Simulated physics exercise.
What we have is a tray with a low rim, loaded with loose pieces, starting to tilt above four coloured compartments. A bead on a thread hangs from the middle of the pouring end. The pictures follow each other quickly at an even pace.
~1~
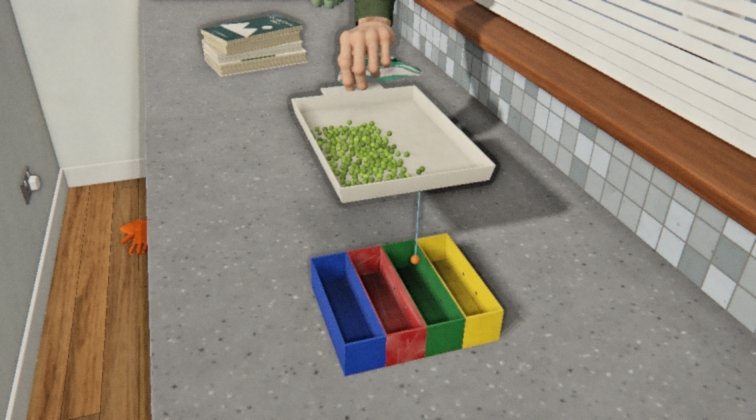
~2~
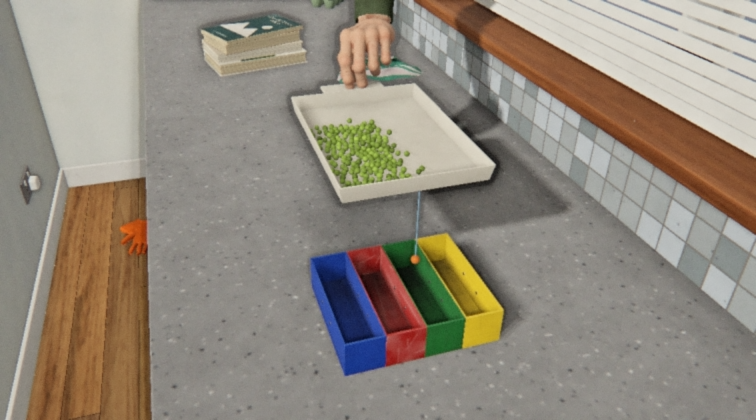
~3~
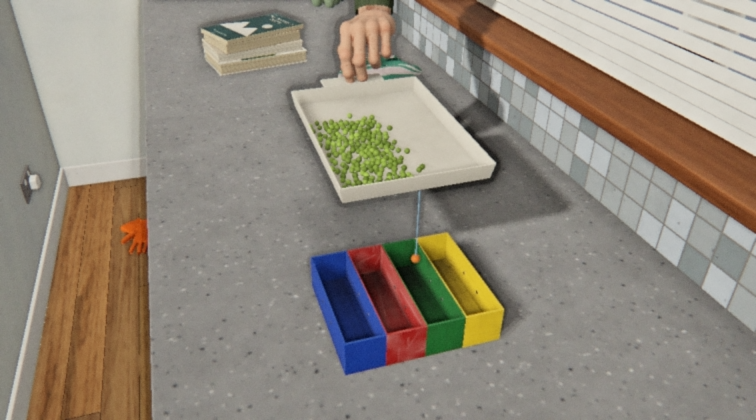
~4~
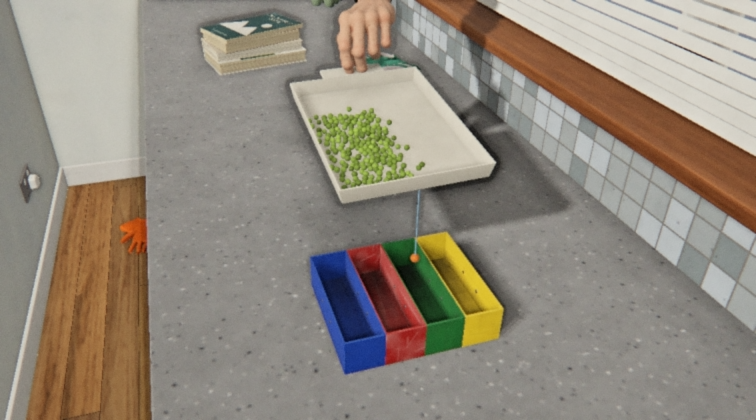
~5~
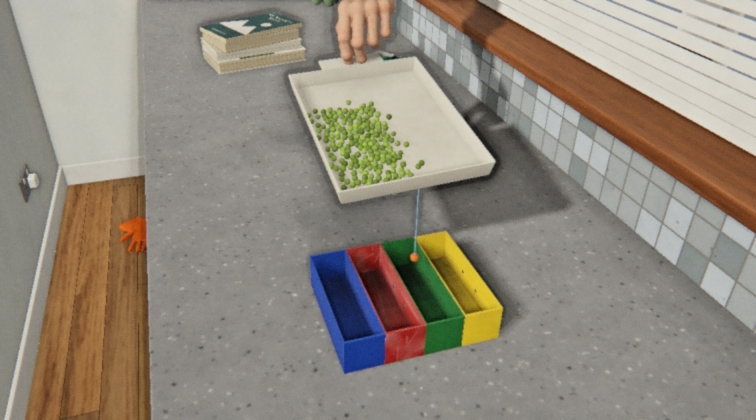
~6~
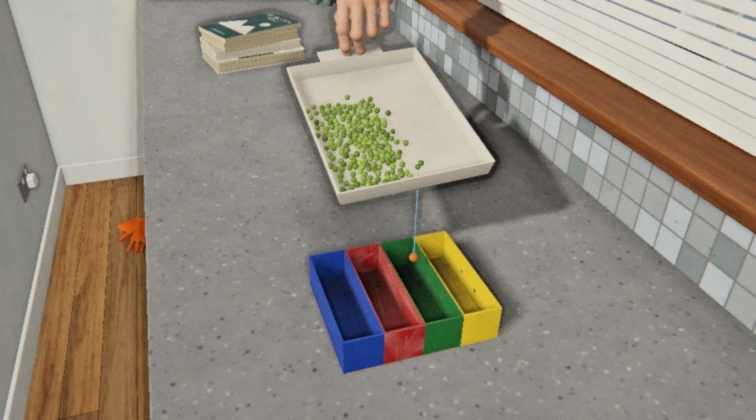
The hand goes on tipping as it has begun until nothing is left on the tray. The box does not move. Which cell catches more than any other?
The blue one ends fullest.
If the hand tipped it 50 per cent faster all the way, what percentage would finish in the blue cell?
It comes to 70 per cent or so.
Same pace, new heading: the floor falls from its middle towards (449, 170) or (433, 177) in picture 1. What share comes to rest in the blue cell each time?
The first gives 0 %, the second 0 %.
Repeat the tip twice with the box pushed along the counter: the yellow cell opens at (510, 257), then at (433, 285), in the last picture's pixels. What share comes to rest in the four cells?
Roughly 10 per cent, and 100 per cent.
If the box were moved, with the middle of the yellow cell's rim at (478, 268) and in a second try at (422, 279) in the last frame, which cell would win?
In turn: That blue cell; the red one.
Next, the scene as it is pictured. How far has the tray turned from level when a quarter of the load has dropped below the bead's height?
At some 85 degrees.
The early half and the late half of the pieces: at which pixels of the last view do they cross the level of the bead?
At about (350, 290), then at (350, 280).
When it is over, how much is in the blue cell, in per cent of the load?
Near 70 %.
Shortly afterwards, tray tipped steeply; the whole lot on the tray.
Next, tray tipped right over; near a quarter on the tray; near half in the blue cell; near a quarter in the red cell; only a few in the green cell; near a quarter falling or outside the box.
Some moments later, tray tipped past a quarter turn; near two thirds in the blue cell; near a quarter in the red cell; only a few in the green cell; only a few falling or outside the box.
In the end, tray tipped past a quarter turn; near two thirds in the blue cell; near a quarter in the red cell; only a few in the green cell; none at all in the yellow cell; only a few outside the box.
